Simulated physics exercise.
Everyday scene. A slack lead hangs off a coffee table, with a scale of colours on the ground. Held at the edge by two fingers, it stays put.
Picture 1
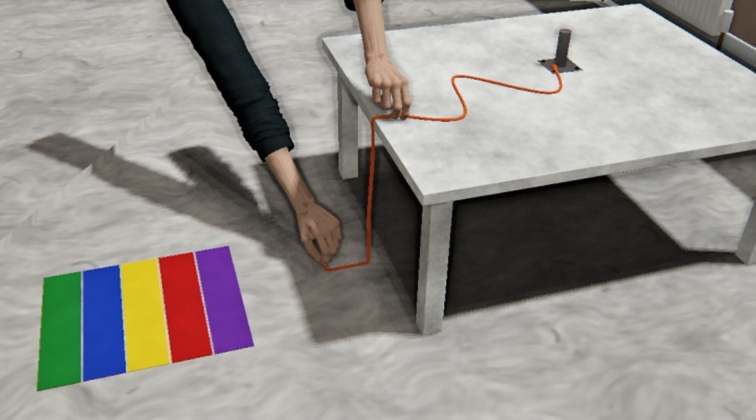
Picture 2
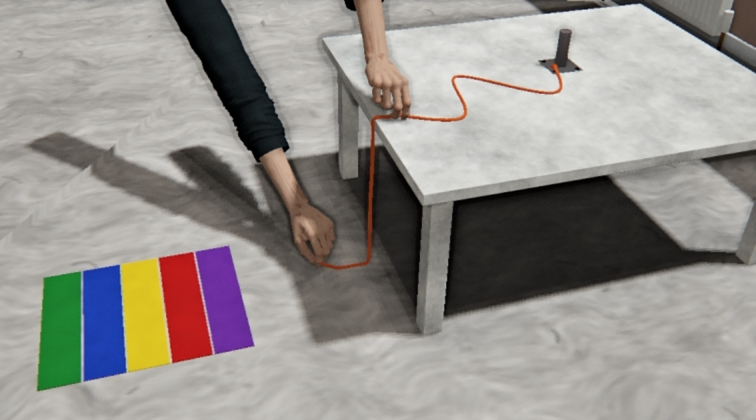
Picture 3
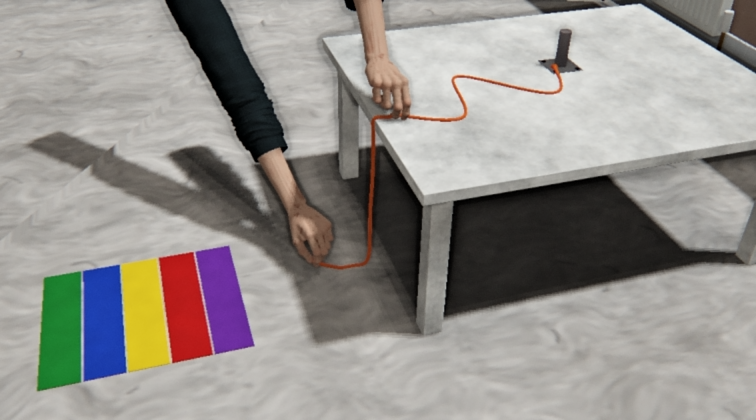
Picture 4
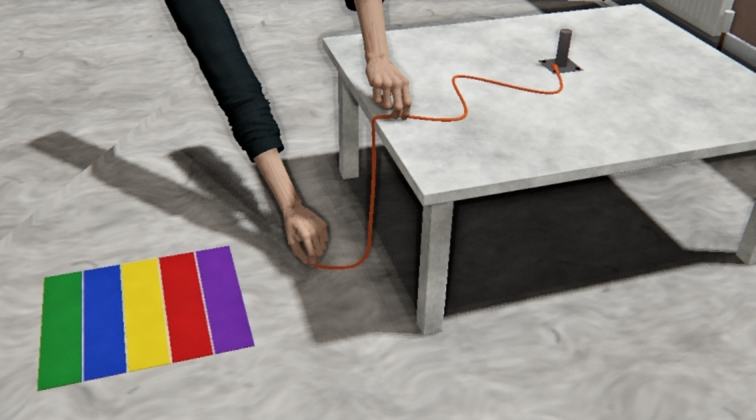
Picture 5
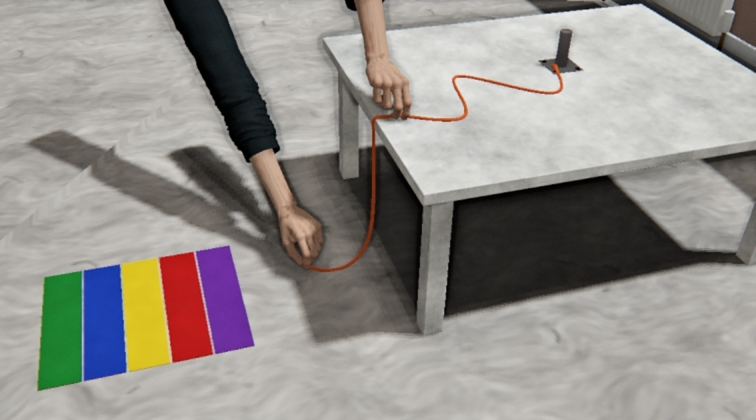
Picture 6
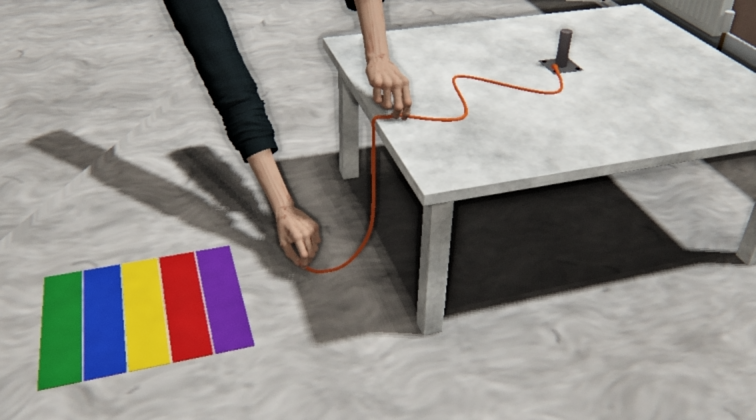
Hand near the floor drawing the end of an orange cord slightly left, another hand pinching it at a white table's edge.
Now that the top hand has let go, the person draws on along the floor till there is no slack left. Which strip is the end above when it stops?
The green one.
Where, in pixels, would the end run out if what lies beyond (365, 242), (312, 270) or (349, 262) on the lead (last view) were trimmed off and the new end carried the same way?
In order, it comes to rest around (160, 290), (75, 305) and (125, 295).
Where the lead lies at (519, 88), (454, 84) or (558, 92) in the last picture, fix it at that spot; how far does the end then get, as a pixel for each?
(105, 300); (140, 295); (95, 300).
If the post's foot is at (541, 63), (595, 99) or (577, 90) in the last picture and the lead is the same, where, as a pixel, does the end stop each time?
The places come out near (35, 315), (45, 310) and (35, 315).
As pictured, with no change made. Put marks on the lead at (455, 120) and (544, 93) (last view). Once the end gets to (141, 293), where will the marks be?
About (357, 155) for the first point; the other lies about (489, 77).
Soon after, end near (141, 293); over yellow.
Then, end near (86, 303); over blue.
At full stretch, end near (54, 309); over green. The end stops over the green strip.
